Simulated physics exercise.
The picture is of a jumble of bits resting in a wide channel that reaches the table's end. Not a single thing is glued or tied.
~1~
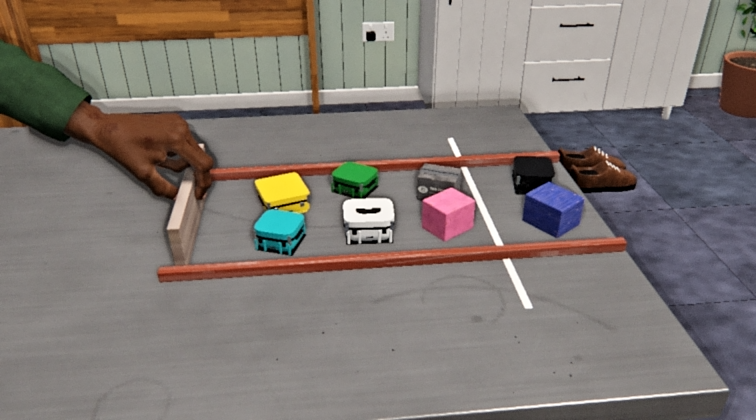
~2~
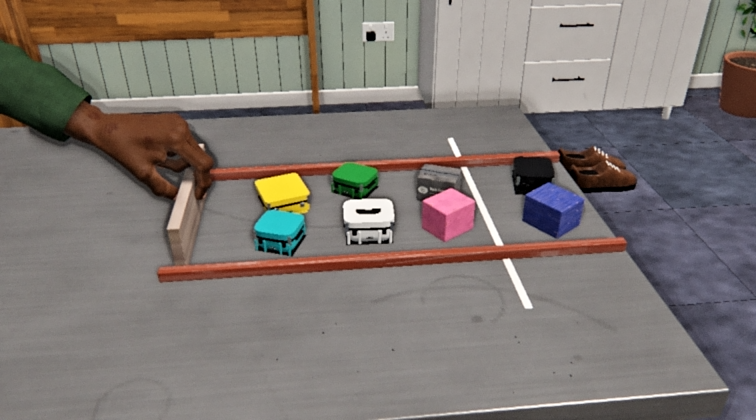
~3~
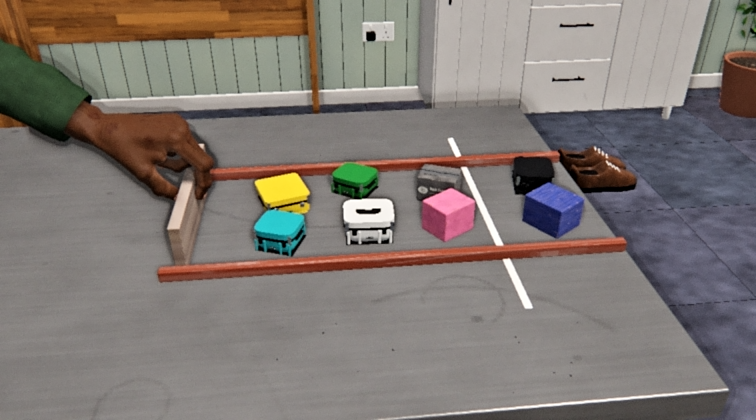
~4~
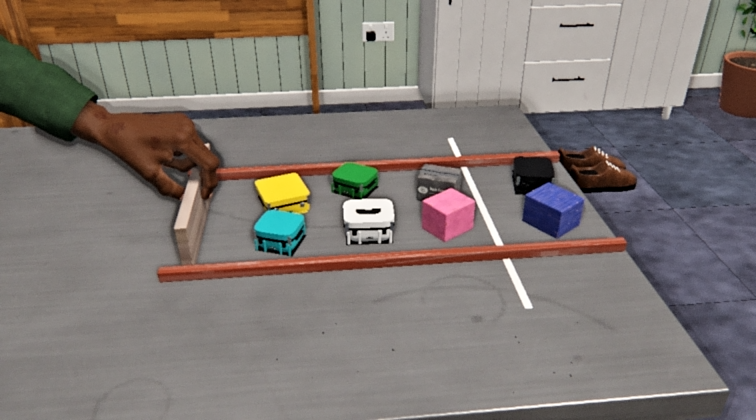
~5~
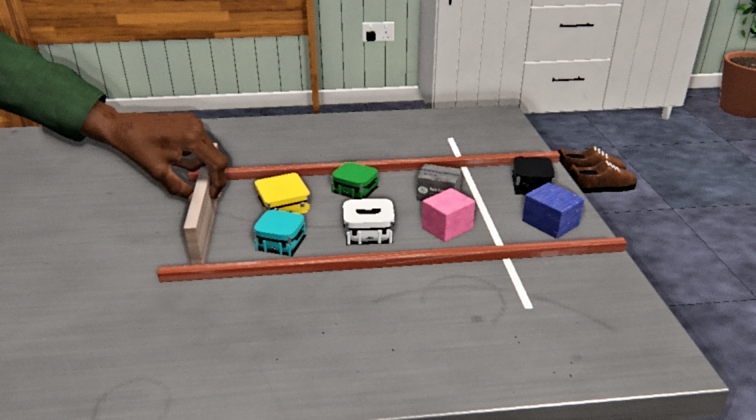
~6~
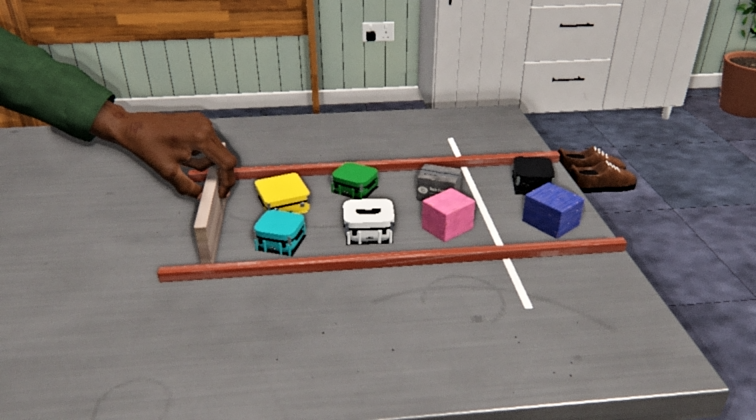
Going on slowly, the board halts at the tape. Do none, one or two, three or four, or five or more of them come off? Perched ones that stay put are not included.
I expect one or two drops over the end.
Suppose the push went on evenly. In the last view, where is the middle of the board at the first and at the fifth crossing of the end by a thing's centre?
The first one at (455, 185), the next at (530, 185).
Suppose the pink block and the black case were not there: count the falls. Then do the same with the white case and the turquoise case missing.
The first count is 0 and the second is 0.
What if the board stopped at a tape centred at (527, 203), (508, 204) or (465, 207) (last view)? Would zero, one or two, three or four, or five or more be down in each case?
In order of the three spots, it's three to four, then three or four, then either one or two.
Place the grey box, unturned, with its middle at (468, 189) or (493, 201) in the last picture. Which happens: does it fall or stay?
For the first start it holds its spot, and for the second it holds its spot.
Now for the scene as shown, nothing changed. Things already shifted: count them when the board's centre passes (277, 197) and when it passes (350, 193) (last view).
2, then 5.
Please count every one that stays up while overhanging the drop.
Result: 2.
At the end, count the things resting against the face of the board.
That makes 3.
Early on, none off yet; black case at rest near (533, 177); blue block at rest near (553, 210); grey box at rest near (439, 185).
Finally, the number that fall off is one or two; lost, blue block.
